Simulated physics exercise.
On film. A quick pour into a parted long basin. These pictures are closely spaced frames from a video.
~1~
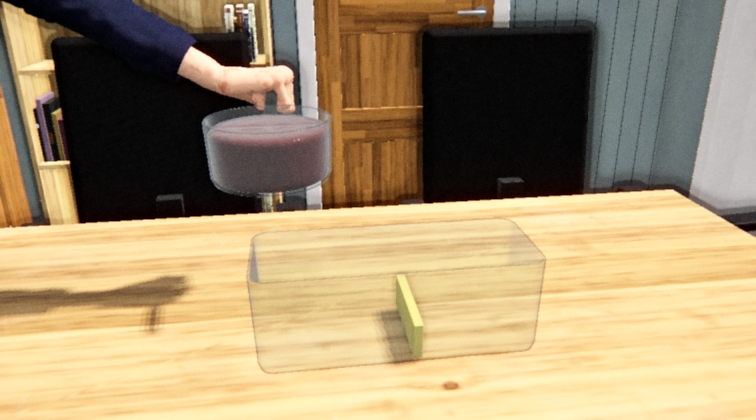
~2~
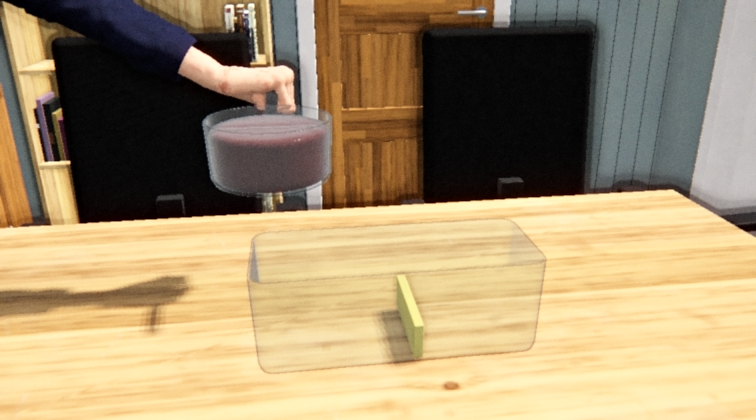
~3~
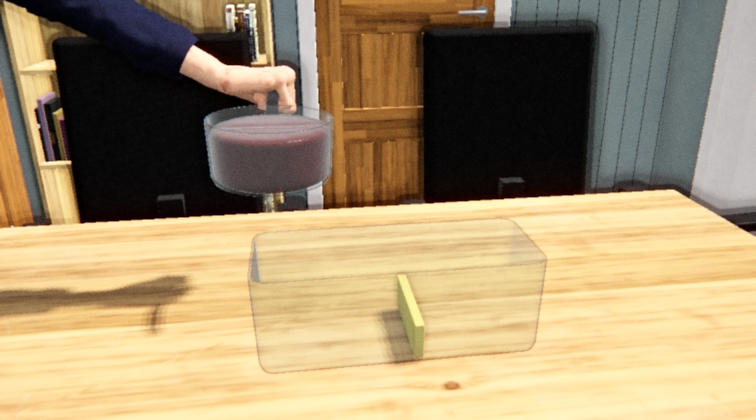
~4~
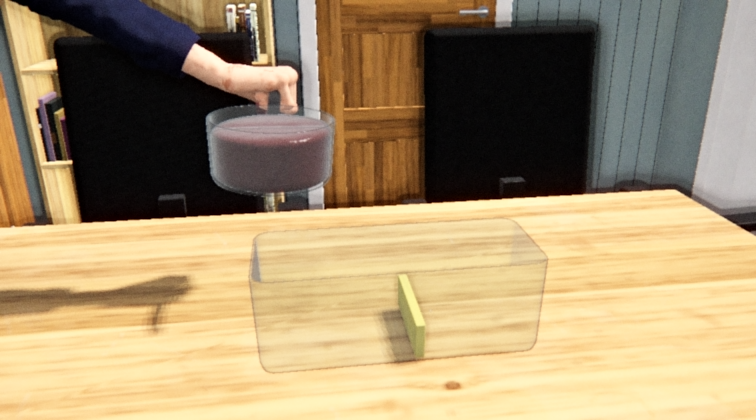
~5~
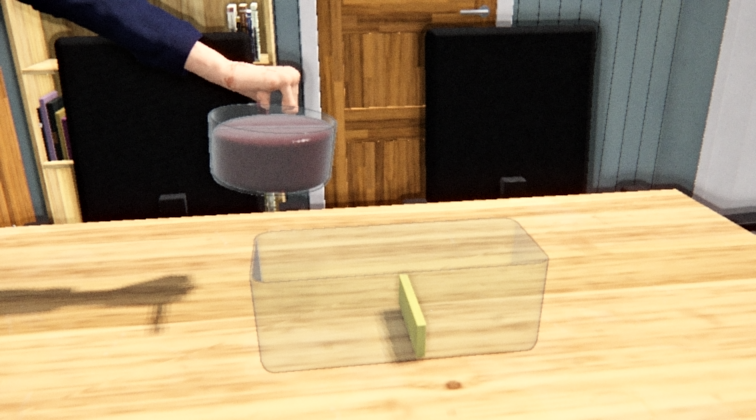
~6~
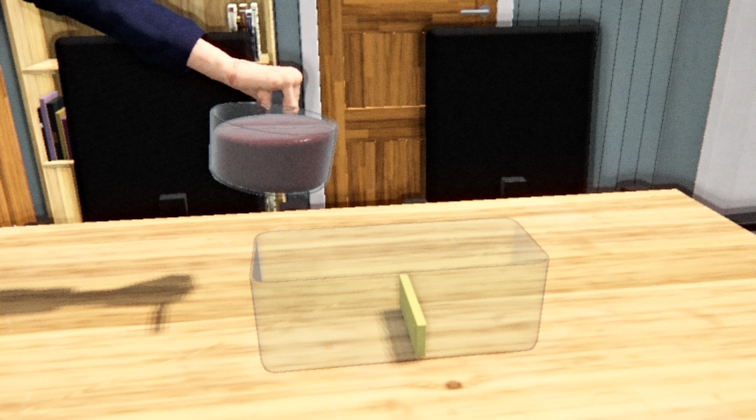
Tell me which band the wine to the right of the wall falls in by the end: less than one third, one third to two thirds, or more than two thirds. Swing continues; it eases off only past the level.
It falls in the less than one third band.
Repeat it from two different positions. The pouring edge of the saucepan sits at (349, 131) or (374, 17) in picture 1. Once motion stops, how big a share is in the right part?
Try one: 45 %; try two: 85 %.
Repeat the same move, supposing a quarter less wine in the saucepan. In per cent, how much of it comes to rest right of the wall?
Estimated share: Around 5 %.
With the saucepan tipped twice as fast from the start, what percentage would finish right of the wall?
It works out near 10 %.
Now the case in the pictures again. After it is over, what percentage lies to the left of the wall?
Around 75 percent.
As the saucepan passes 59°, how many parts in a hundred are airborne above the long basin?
Share in flight: Approx. 30 %.
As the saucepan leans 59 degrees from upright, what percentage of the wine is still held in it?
I'd reckon near 60 percent is still held at that tilt.
A moment on, the saucepan is tipped part way and 60 per cent is still to pour, 12 is left of the wall and 0 right of it.
Next, the saucepan is tipped on its side and 13 per cent is still to pour, 54 is left of the wall and 24 right of it.
Then the saucepan is tipped on its side and 1 per cent is still to pour, 73 is left of the wall and 24 right of it.
Later the saucepan is tipped on its side and 0 per cent is still to pour, 75 is left of the wall and 24 right of it.
Finally, 75 per cent lies left of the wall, 24 right of it and 1 outside.
